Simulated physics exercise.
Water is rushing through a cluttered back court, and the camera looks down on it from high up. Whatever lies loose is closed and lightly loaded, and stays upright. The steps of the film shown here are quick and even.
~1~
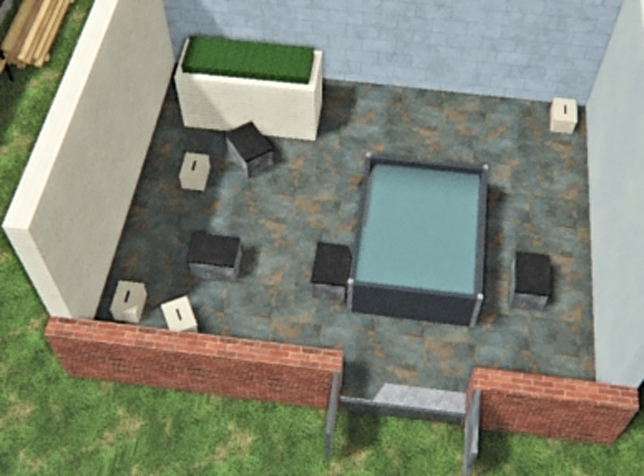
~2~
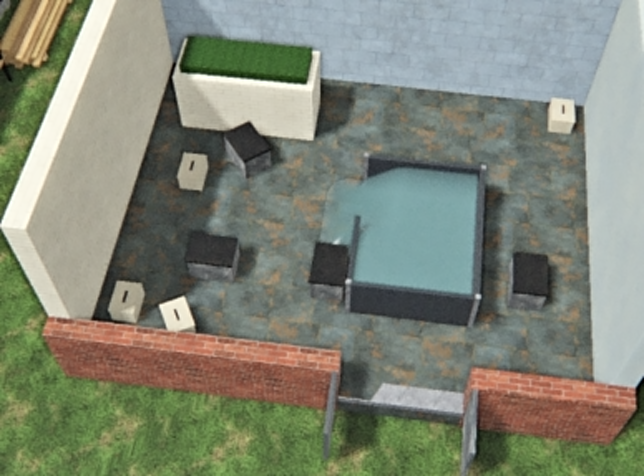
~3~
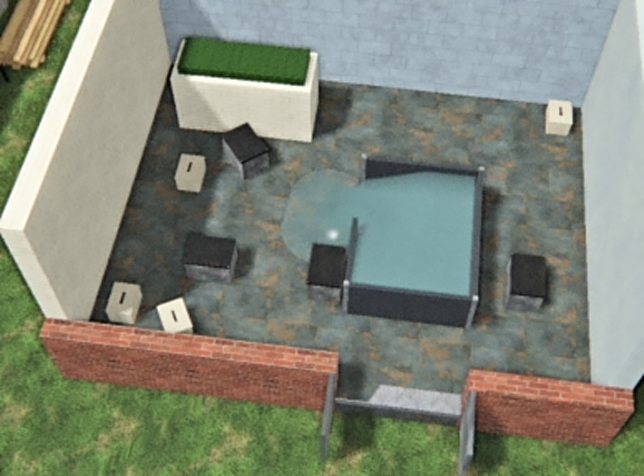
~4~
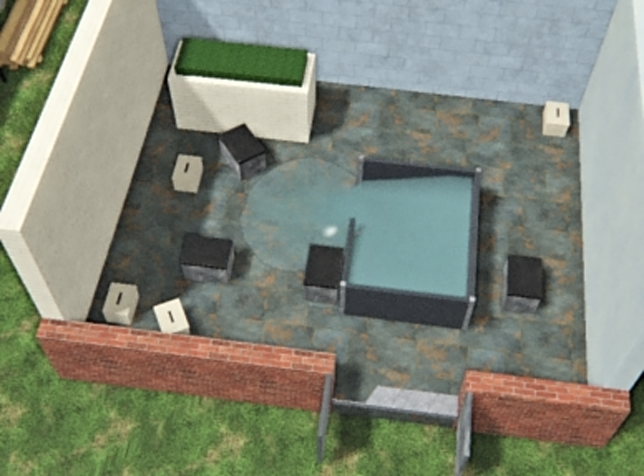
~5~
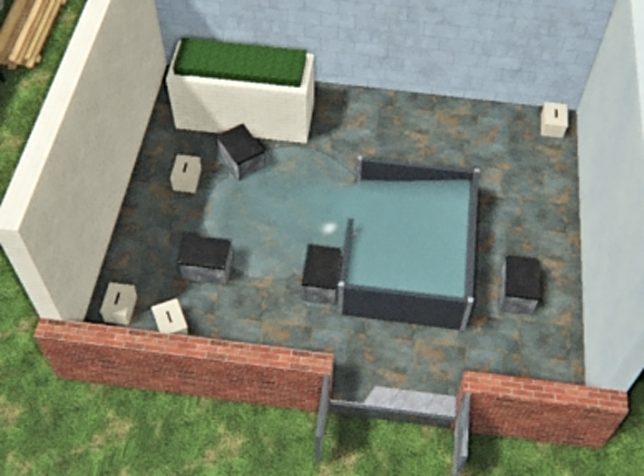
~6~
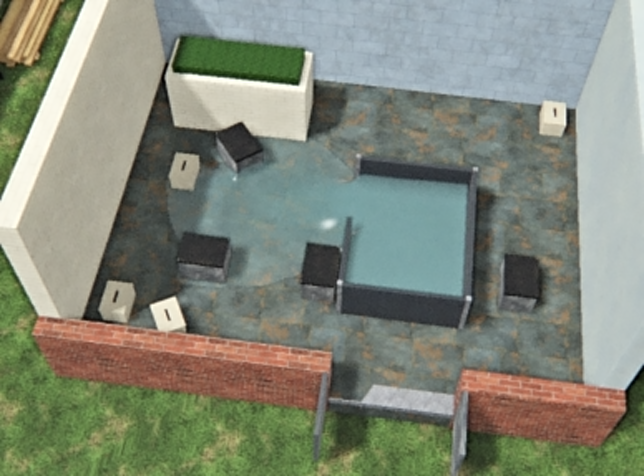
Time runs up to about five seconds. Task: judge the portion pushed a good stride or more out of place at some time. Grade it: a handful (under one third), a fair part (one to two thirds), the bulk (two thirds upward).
A fair part.
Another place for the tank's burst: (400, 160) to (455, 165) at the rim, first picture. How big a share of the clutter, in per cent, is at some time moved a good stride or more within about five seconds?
Roughly 10 %.
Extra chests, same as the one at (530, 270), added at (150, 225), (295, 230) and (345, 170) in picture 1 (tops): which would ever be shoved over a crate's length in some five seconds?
Shoved clear, shoved clear, shoved clear.
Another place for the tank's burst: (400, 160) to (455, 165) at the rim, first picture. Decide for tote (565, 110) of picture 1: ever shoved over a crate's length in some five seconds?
Travels that far.
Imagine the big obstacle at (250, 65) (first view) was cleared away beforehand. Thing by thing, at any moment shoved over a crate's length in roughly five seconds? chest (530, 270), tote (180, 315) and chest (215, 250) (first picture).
Result, listed order: Hardly budged / knocked clear / hardly budged.
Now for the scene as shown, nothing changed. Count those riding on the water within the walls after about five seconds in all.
It adds up to 3.
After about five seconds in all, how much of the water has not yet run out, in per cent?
Roughly 100 percent.
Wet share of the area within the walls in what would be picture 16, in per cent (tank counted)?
I'd estimate around 45 percent.
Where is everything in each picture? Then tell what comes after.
A chest at (248, 140), on the bottom; a tote at (194, 166), on the bottom; 0 of 8 have shifted, in the first frame.
A chest at (246, 140) rests on the ground; a tote at (192, 166), on the bottom; 0 of 8 have shifted, in the second frame.
A chest at (244, 142) rests on the ground; a tote at (190, 167), on the bottom; 0 of 8 have shifted, in the third frame.
A chest at (241, 142), on the bottom; a tote at (187, 168) rests on the ground; 0 of 8 have shifted, in the fourth frame.
A chest at (240, 142) rests on the ground; a tote at (185, 168), on the bottom; 0 of 8 have shifted, in the fifth frame.
A chest at (238, 140) rests on the ground; a tote at (184, 166) rests on the ground; 0 of 8 have shifted, in the sixth frame.
A moment on, 0 of 8 are well off their spots; 0 afloat.
Next, 2 of 8 are well off their spots; 2 afloat.
Later, 4 of 8 are well off their spots; 5 afloat.
In the end, 5 of 8 are well off their spots, and 5 have been at some point; 3 afloat.
